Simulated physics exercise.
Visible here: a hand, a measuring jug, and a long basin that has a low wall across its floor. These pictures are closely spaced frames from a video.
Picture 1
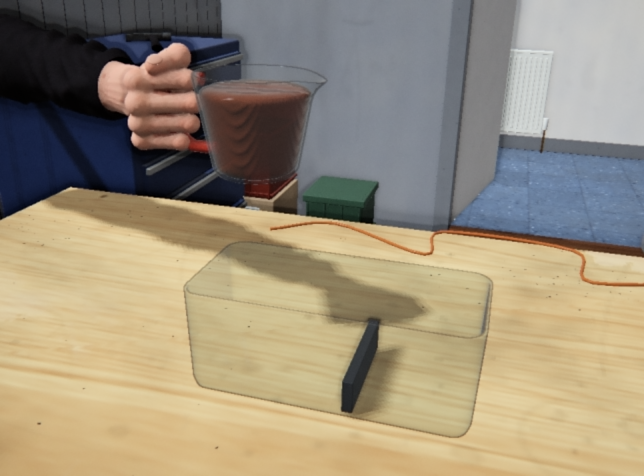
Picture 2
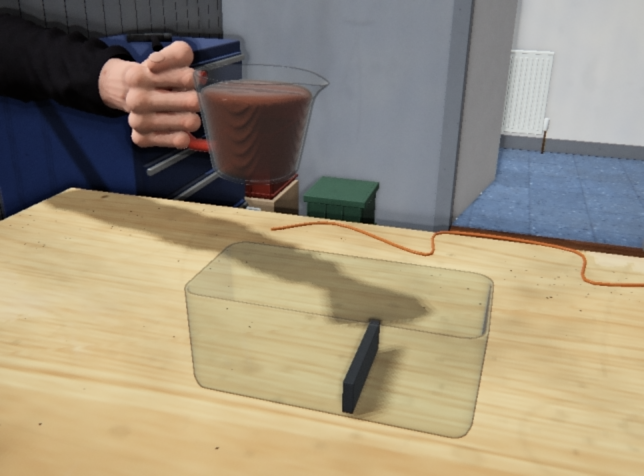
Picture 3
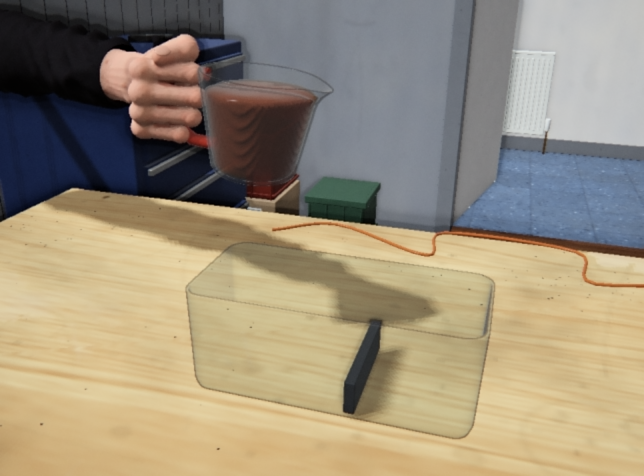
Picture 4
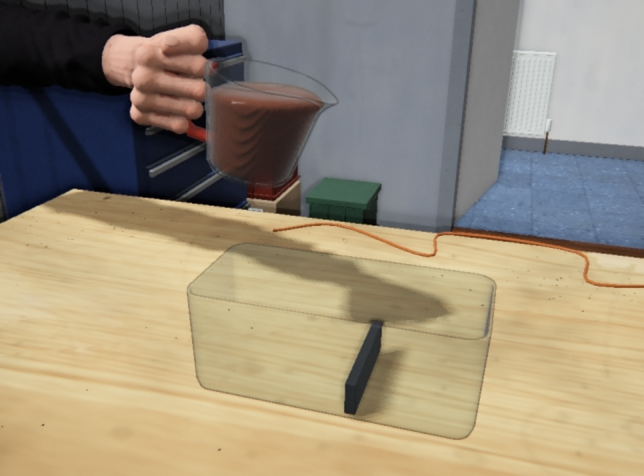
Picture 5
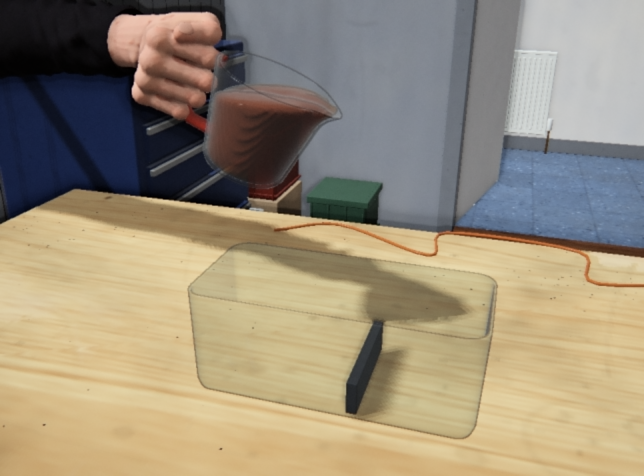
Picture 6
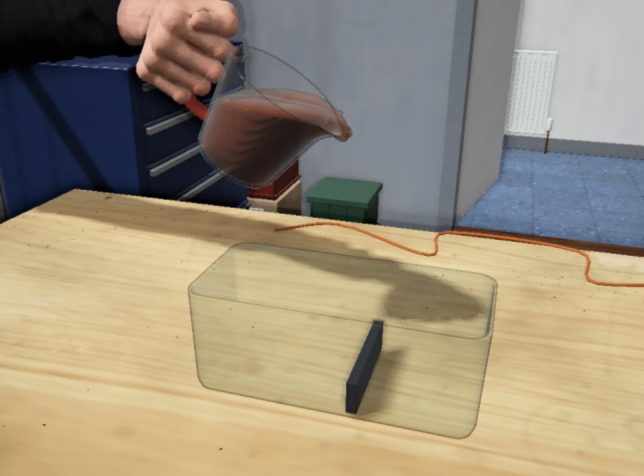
A hand holds a jug of brown liquid above a clear basin and tilts it rightward.
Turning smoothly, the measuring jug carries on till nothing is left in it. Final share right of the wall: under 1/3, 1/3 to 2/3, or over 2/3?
Most likely the right of the wall will hold one third or more, up to two thirds.
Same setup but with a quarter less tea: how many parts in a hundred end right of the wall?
It would be somewhere near 40 %.
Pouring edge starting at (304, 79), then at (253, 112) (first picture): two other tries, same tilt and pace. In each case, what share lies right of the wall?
Try one: 30 %; try two: 10 %.
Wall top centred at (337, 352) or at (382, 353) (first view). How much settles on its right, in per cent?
The first gives 70 %, the second 30 %.
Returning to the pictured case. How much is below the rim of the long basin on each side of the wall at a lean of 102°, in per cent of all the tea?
So the left part has 0 percent, while the right part has 35.
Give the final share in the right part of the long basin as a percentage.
It is close to 55 per cent.
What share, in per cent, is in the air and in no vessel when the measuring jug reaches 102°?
Around 35 in a hundred, more or less.
A moment on, the measuring jug is tipped right over and 30 per cent is still to pour, 2 is left of the wall and 34 right of it.
Next, the measuring jug is tipped right over and 1 per cent is still to pour, 39 is left of the wall and 54 right of it.
Then the measuring jug is tipped right over and 0 per cent is still to pour, 44 is left of the wall and 53 right of it.
Later the measuring jug is tipped right over and 0 per cent is still to pour, 45 is left of the wall and 53 right of it.
In the end 45 per cent lies left of the wall, 53 right of it and 2 outside.
